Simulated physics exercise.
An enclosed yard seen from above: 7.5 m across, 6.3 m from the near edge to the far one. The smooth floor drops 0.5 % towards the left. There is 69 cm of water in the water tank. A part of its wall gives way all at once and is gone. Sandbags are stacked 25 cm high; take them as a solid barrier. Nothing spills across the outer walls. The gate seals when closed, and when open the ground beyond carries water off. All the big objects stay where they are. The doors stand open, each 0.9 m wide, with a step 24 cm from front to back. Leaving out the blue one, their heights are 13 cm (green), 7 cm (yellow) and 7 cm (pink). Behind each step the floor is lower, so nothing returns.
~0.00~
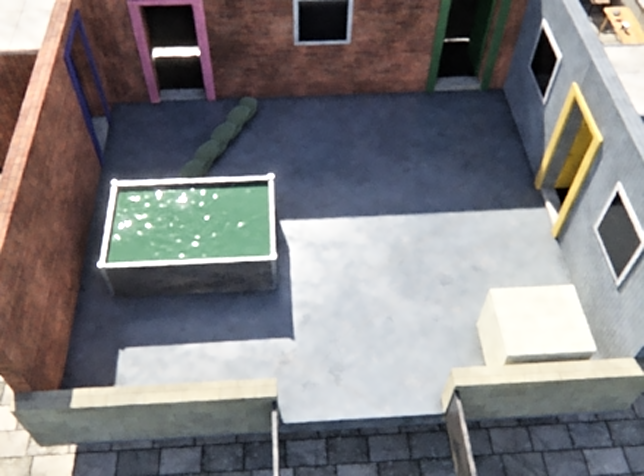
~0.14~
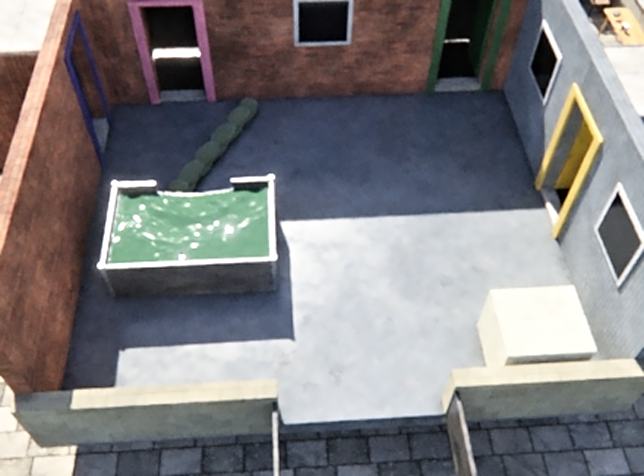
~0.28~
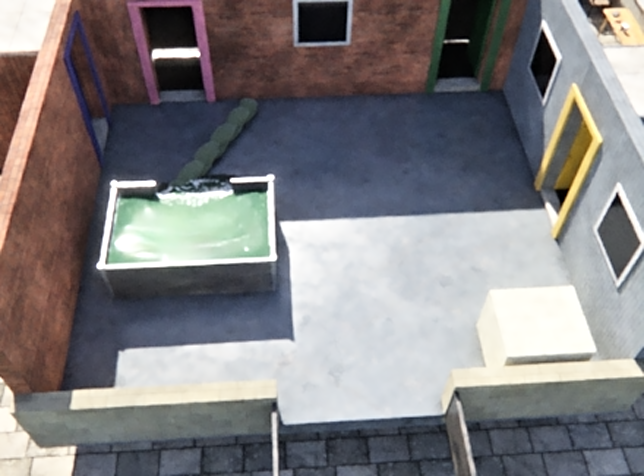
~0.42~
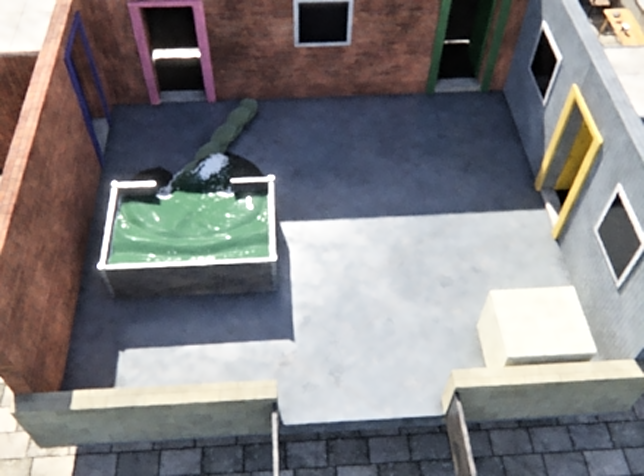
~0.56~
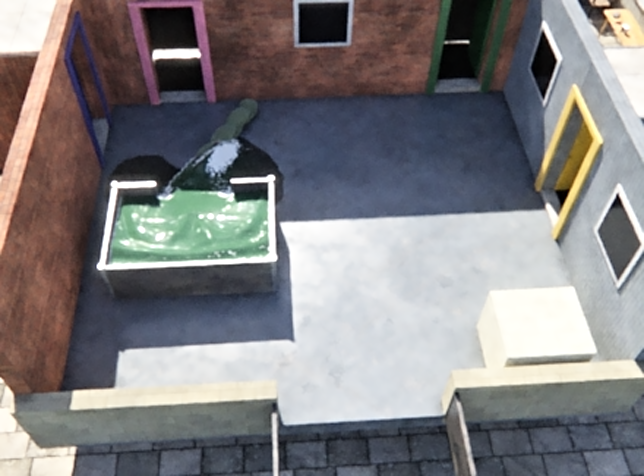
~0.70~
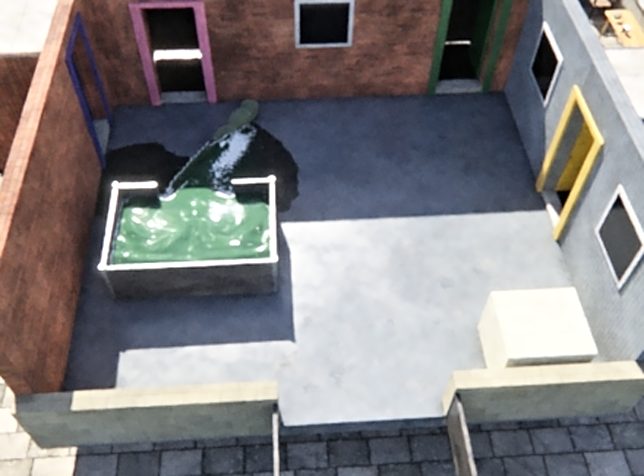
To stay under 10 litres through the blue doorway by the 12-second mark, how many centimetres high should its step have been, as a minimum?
Close to 10 cm is just enough.
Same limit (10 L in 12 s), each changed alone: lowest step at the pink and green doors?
About 12.5 cm at pink and 13.5 cm at green.
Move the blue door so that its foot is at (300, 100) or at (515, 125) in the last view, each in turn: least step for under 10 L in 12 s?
About 24 and 21 cm.
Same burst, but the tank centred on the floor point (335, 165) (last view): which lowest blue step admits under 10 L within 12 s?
Some 14.0 cm.
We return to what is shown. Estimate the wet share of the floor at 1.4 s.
Near 20 per cent is wet.
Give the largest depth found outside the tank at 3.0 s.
Roughly 32 cm.
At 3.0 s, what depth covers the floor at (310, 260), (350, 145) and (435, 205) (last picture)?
Roughly 0, 4 and 0 cm, in turn.
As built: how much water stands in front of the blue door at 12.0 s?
Some 6.5 cm.
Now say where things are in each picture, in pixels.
Still water, 69 cm deep, in the water tank at (192, 223); the blue door at (91, 99) is dry, in the first frame.
Water pours out on the far side and has run 0.3 m, to a hidden place; about 11 cm deep outside, 69 cm at the back, in the second frame.
Water pours out on the far side and has run 0.8 m, to (216, 178); about 15 cm deep outside, 68 cm at the back, in the third frame.
The front is at (224, 155), 1.4 m from the gap on the far side; 1.9 m2 of floor is wet, 61 cm left at the back, in the fourth frame.
The gap is on the far side, the front 1.7 m out at (241, 141); the back of the water tank holds 58 cm, in the fifth frame.
The front is at (255, 127), 2.1 m from the gap on the far side; 4.4 m2 of floor is wet, 57 cm left at the back; the blue door at (93, 102), 2.5 m from the gap, is still 0.3 m from the nearest water, in the sixth frame.
After 1.4 s water covers 20 % of the floor, deepest (42 cm) near (183, 209); 10 cm at the blue door, 0 litres in over its 23 cm step.
After 3.0 s water covers 40 % of the floor, deepest (32 cm) near (501, 97); 11 cm at the blue door, 0 litres in over its 23 cm step.
After 12.0 s water covers 95 % of the floor, deepest (8 cm) near (98, 197); 7 cm at the blue door, 0 litres in over its 23 cm step.
At the blue door as built, the water arrived by 0.8 s and peaked near 14 cm at 1.8 s.
With a step of 8 cm, 23 litres would have come in within the 12 s; with 11 cm, 6 litres. So under 10 litres takes about 10 cm.
